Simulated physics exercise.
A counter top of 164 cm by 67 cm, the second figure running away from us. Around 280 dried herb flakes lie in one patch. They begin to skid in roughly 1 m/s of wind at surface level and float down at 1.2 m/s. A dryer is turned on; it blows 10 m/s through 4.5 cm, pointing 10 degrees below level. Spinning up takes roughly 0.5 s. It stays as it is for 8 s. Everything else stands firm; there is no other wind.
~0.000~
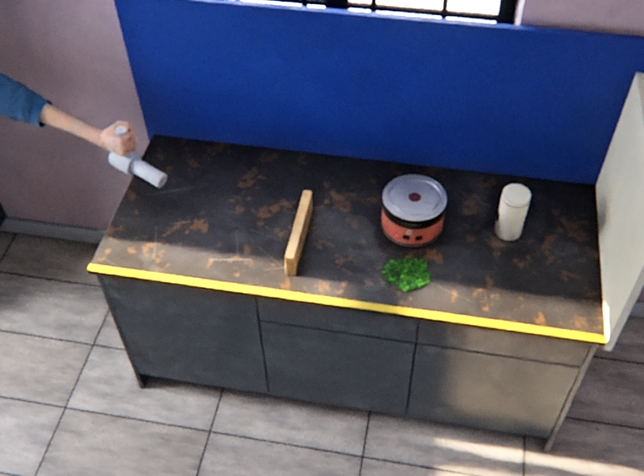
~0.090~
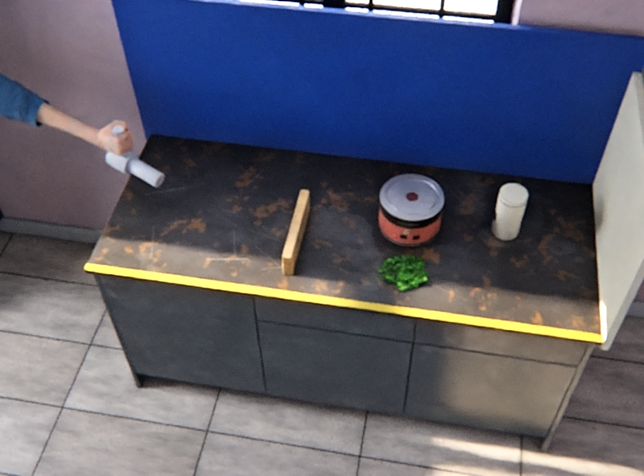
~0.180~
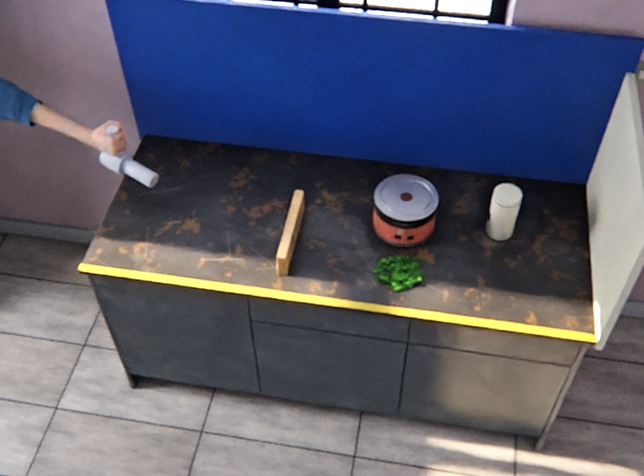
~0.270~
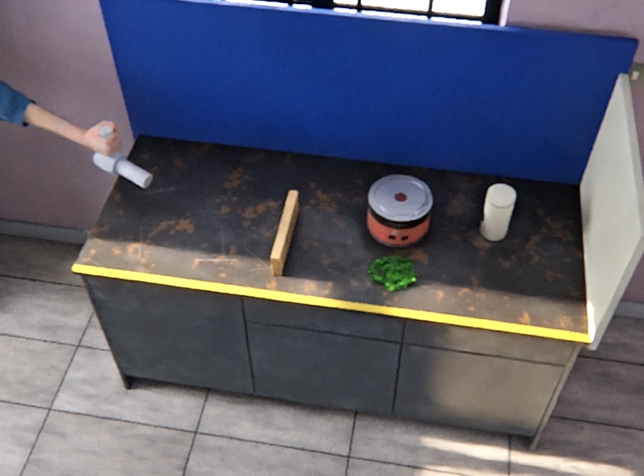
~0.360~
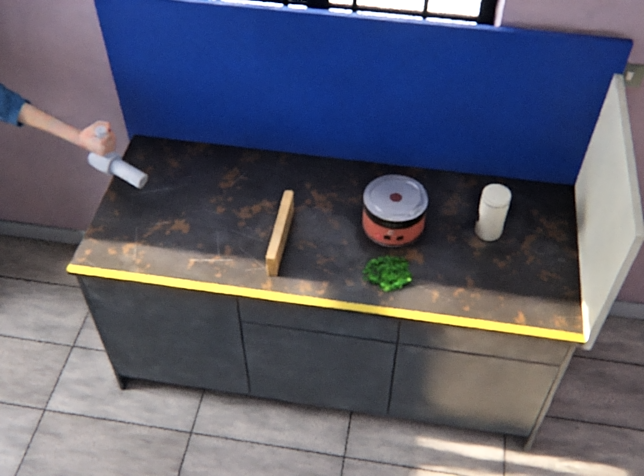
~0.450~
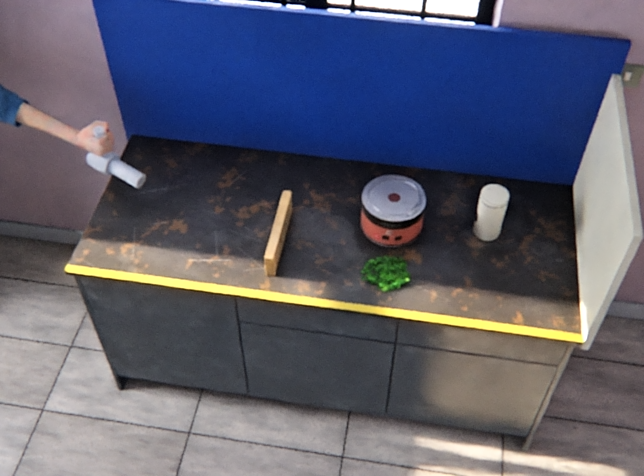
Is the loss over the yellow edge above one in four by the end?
Answer: No.
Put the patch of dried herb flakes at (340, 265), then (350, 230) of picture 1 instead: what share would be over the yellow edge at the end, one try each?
In turn about 0 %, 0 %.
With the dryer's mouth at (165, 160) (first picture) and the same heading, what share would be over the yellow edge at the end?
In that case some 0 per cent.
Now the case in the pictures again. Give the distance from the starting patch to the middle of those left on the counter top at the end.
Roughly 0 cm.
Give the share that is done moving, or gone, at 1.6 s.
Near 100 %.
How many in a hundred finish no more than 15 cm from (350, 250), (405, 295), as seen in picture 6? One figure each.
In turn about 40 %, 90 %.
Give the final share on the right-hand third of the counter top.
Some 3 per cent.
After 1.6 s, 0 % are on the move or not yet settled, 0 % are over the yellow edge; the middle of those still in play is near (389, 273).
After 2.6 s, 0 % are on the move or not yet settled, 0 % are over the yellow edge; the middle of those still in play is near (389, 273).
After 4.4 s, 0 % are on the move or not yet settled, 0 % are over the yellow edge; the middle of those still in play is near (389, 273).
After 8.0 s, at the end, 0 % are over the yellow edge; the middle of those still in play is near (389, 273).
